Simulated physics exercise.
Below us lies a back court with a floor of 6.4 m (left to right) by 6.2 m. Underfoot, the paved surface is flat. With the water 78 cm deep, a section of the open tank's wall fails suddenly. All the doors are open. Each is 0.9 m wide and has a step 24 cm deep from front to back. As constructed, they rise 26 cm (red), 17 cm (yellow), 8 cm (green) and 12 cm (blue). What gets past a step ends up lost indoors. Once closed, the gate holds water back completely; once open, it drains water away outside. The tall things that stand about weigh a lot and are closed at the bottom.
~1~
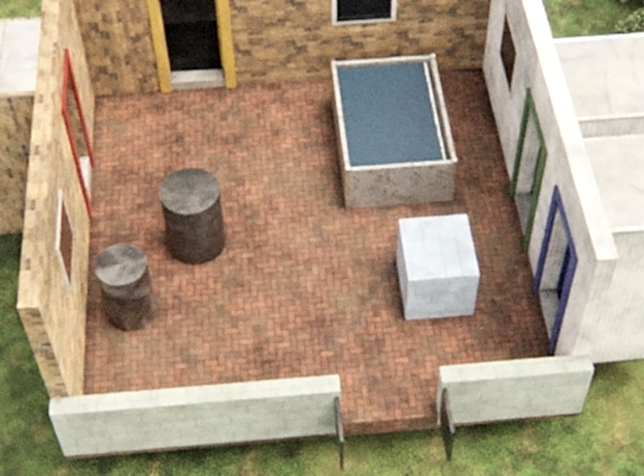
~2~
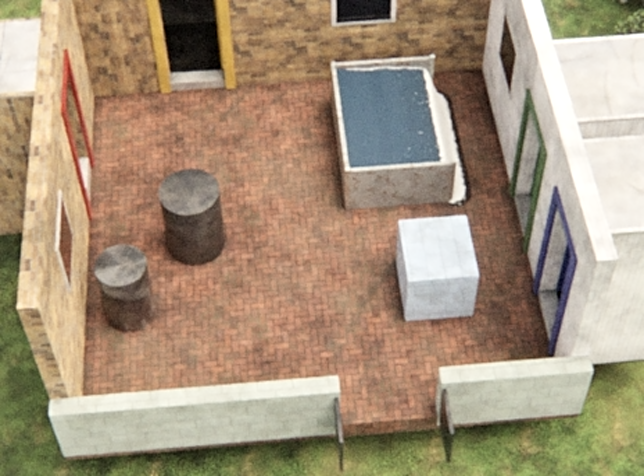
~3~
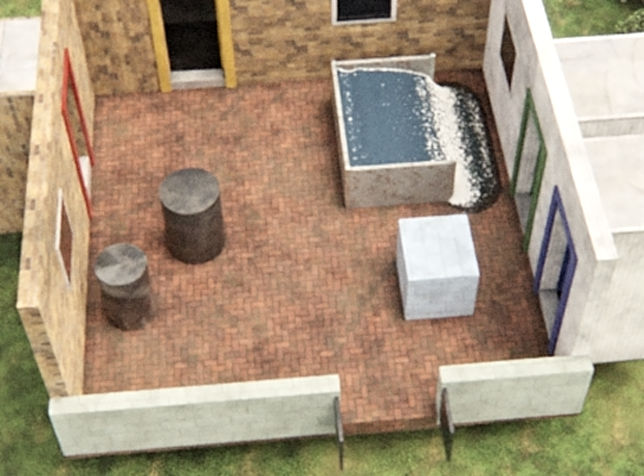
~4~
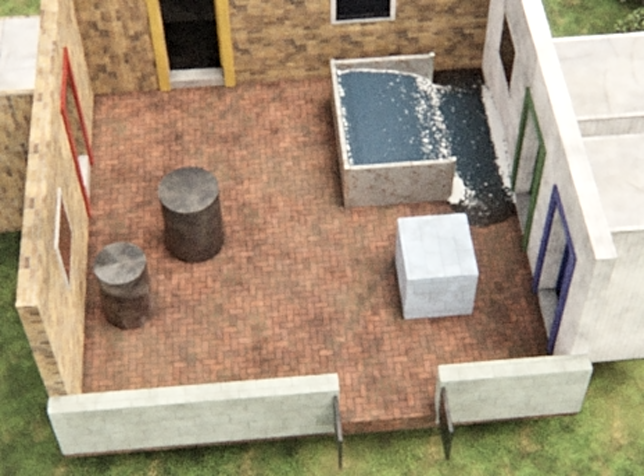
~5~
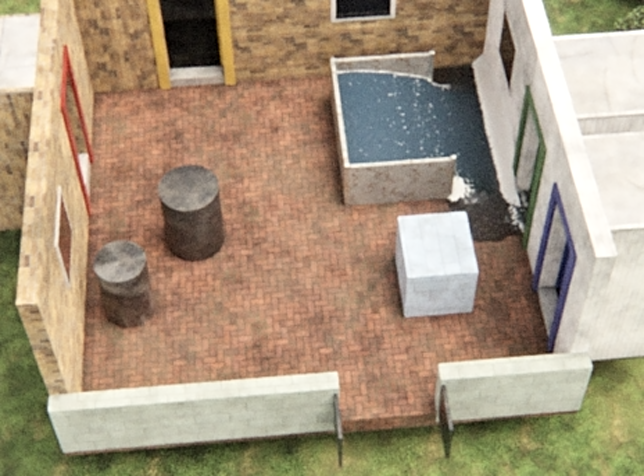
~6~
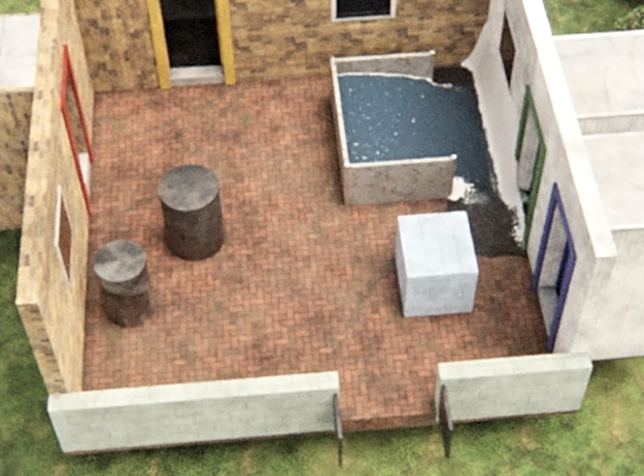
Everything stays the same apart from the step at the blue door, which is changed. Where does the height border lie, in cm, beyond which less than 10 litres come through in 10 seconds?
It lies at roughly 14 cm.
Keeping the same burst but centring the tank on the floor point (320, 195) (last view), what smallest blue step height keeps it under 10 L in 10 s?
Close to 7.0 cm would do it.
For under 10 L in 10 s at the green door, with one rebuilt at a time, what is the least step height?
Roughly 28 cm at the green door.
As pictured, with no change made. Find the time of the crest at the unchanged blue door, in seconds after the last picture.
The depth peaks at about 4.0 seconds.
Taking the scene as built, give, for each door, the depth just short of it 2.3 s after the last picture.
Depths in cm: Red 0, yellow 6, green 14, blue 7.
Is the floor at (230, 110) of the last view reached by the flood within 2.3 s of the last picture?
At that moment it's submerged.
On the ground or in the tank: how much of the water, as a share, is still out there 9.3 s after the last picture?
Share still there: Approx. 86 percent.
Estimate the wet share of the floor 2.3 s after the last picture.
Some 45 per cent is wet.
Then, 0.7 s after the last picture water covers 15 % of the floor, deepest (64 cm) near (478, 68); 5 cm at the blue door, 0 litres in over its 12 cm step.
Then, 2.3 s after the last picture water covers 45 % of the floor, deepest (32 cm) near (94, 102); 7 cm at the blue door, 0 litres in over its 12 cm step.
Then, 9.3 s after the last picture water covers 95 % of the floor, deepest (11 cm) near (467, 69); 9 cm at the blue door, 23 litres in over its 12 cm step.
At the blue door as built, the water peaked near 16 cm, 3.9 s after the last picture.
With a step of 12 cm, 23 litres would have come in within the 10 s; with 16.5 cm, 3 litres. So under 10 litres takes about 14 cm.
